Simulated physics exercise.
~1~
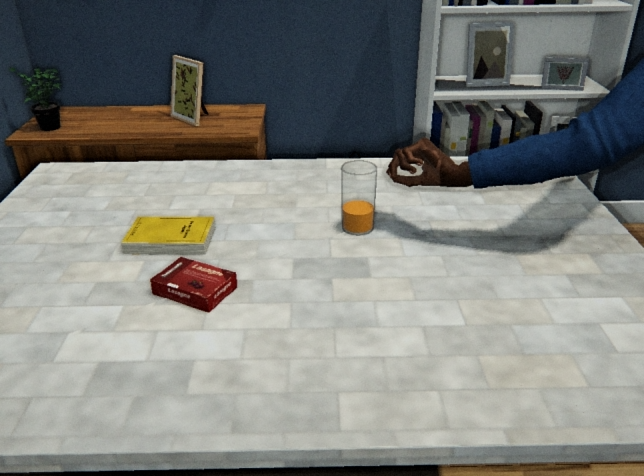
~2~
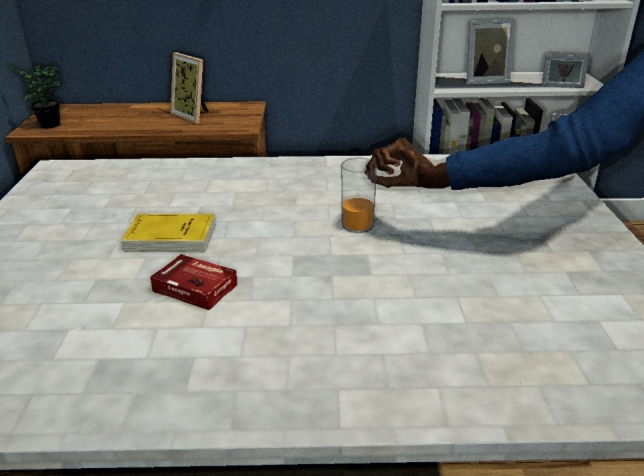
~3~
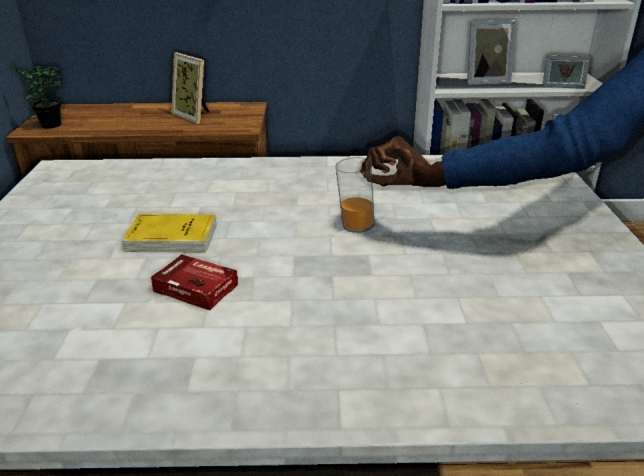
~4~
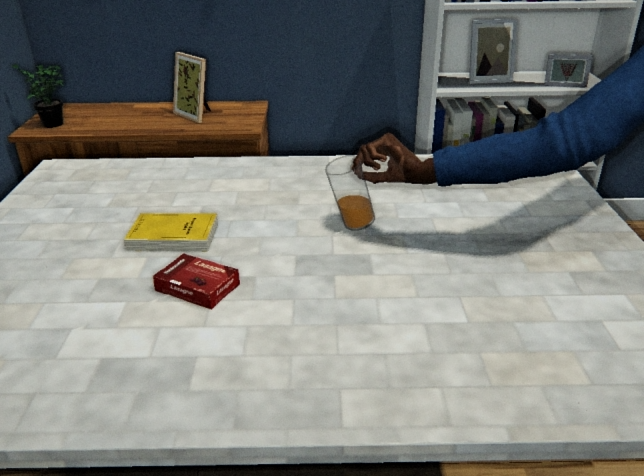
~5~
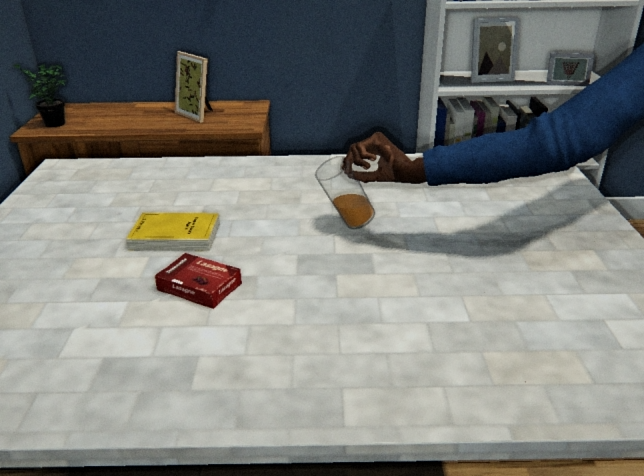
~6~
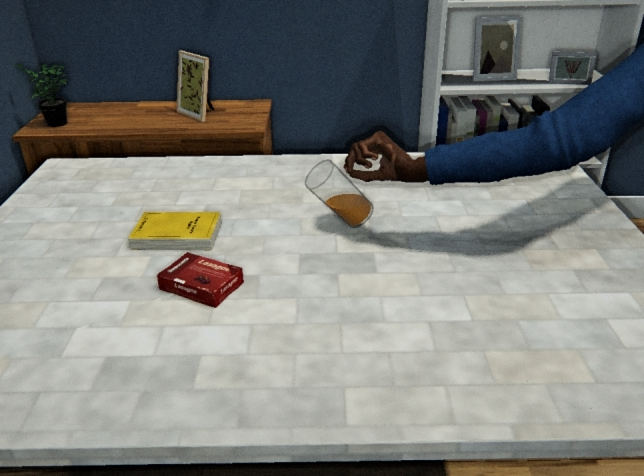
On a pale tiled tabletop, a tall glass partly filled with orange juice stands upright near a yellow book and a red packet. A hand in a blue sleeve reaches in from the right and pushes the glass near its rim, and it tilts steadily leftward, leaning steeply with the juice slanting inside.
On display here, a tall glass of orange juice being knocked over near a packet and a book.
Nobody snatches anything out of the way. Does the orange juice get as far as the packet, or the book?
The spill leaves the packet wet and the book wet.
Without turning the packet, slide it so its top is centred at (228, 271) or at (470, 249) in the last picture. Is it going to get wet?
Case 1 - it is touched; case 2 - it is not touched.
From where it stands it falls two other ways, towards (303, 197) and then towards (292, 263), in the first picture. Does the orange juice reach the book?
Toward the first point it avoids the spill; toward the second it is caught by the spill.
A moment on, the puddle covers about as much as a plate; the packet is reached; the book is reached.
Further on, the puddle covers about as much as a tray; the packet is reached; the book is reached.
When it is over, the puddle covers about as much as a tray; the packet is reached; the book is reached.
